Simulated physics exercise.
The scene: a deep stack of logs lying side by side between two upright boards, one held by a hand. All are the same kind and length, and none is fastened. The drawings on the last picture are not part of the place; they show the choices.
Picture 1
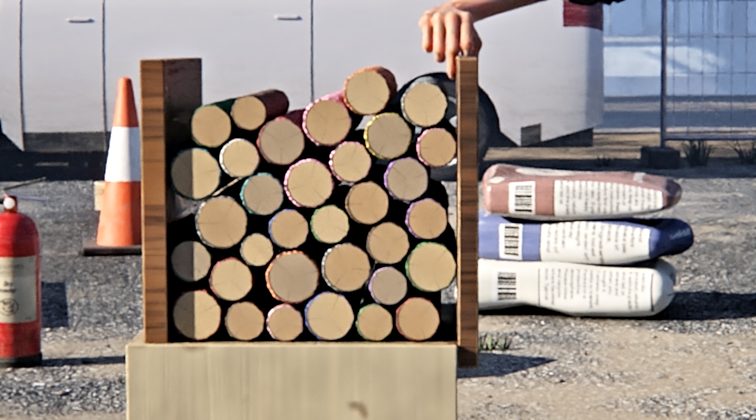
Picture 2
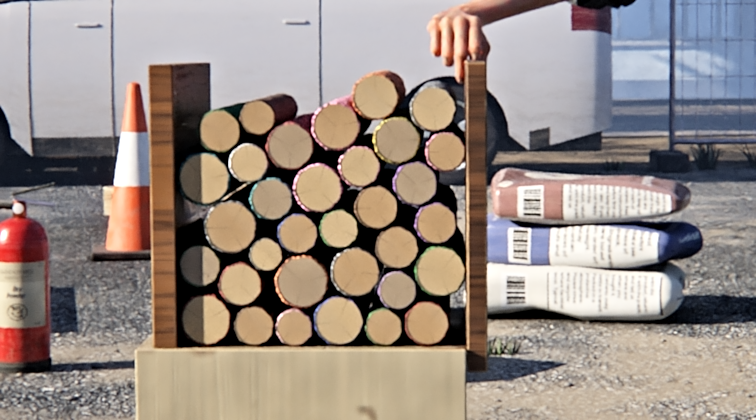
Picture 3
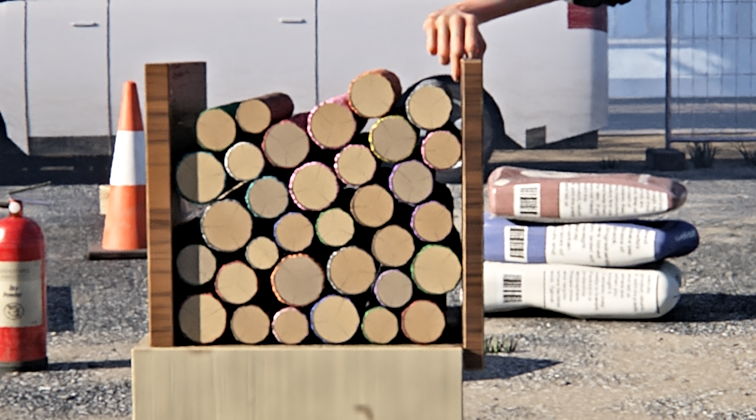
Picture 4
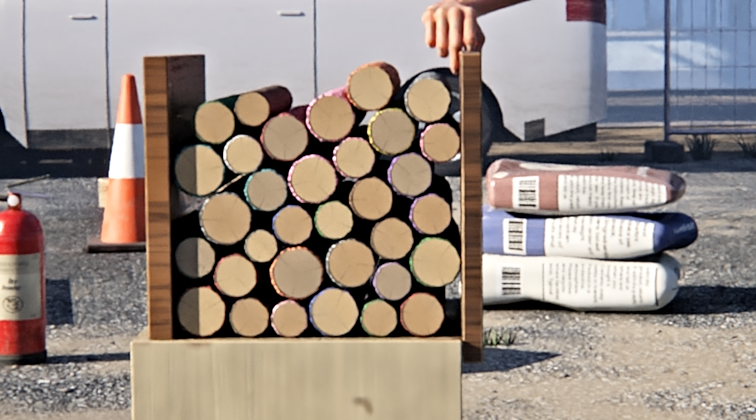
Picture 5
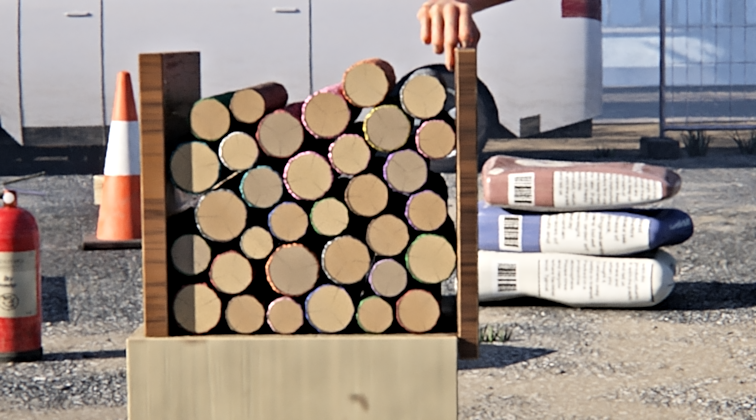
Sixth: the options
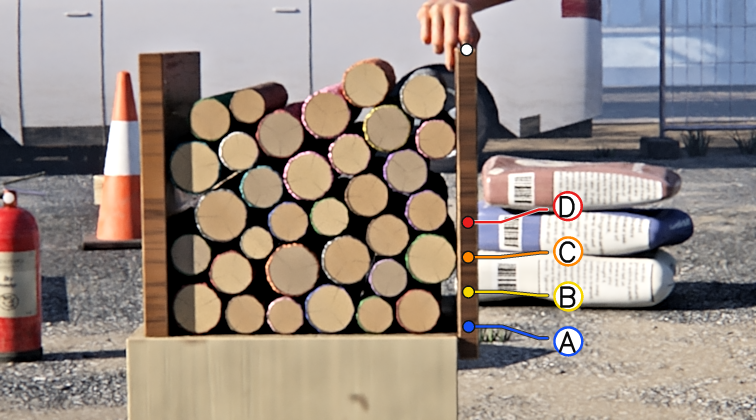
A hand rests on the right upright board while the stacked logs stay still.
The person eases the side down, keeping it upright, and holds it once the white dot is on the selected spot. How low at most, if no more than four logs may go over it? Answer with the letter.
At most to D.
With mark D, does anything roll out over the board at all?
Yes, at D.
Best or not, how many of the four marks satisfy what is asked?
The number is one.
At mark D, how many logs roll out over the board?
The count is two.
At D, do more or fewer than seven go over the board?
Fewer than seven.
On the marked copy, A at (468, 327); B at (468, 292); C at (468, 257); D at (468, 223); the white dot at (466, 50).
With D. Early on, top of the board (457, 128).
Further on, top of the board (457, 215).
At the end, top of the board (458, 222), two out over the board.
As for the rest, A more than four out over the board; B more than four out over the board; C more than four out over the board.
